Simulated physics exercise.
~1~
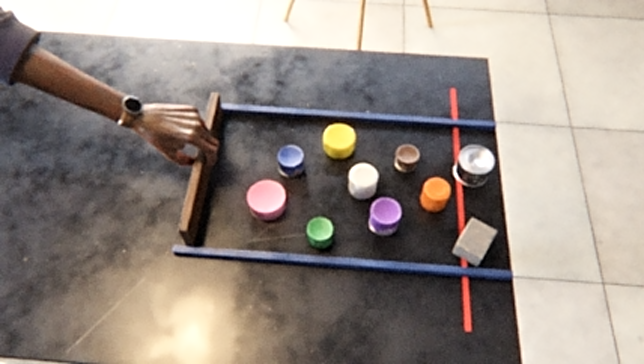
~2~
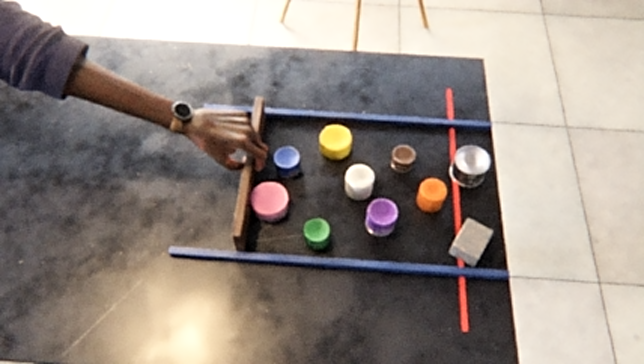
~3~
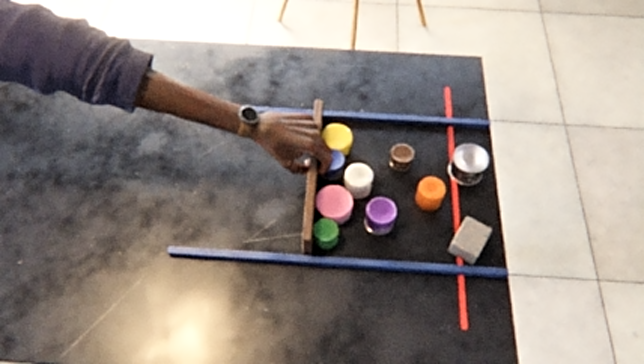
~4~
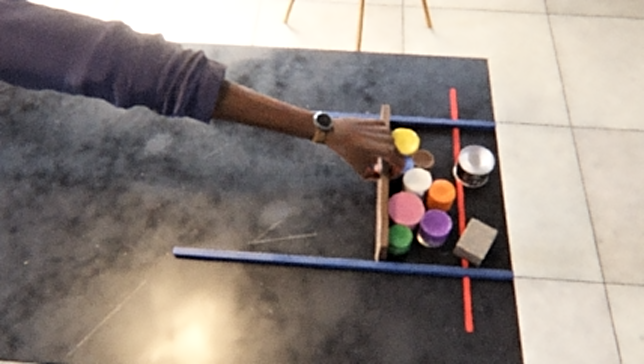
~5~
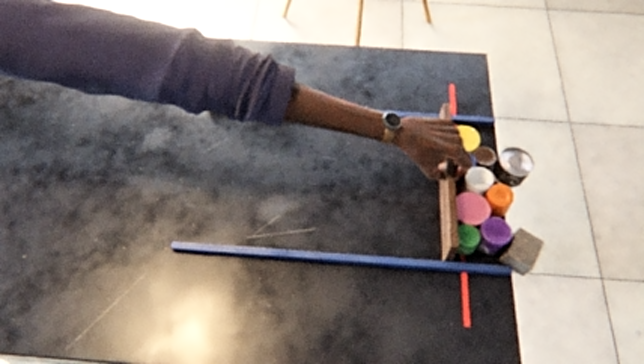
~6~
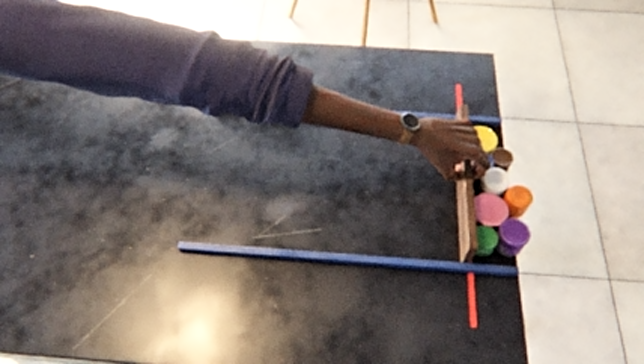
A hand pushed a wooden board rightward between two blue rails, gathering scattered colourful little pots into a tight cluster, until it reached the red tape and the grey block and silver-sided pot went over the table's edge, leaving the others crowded there.
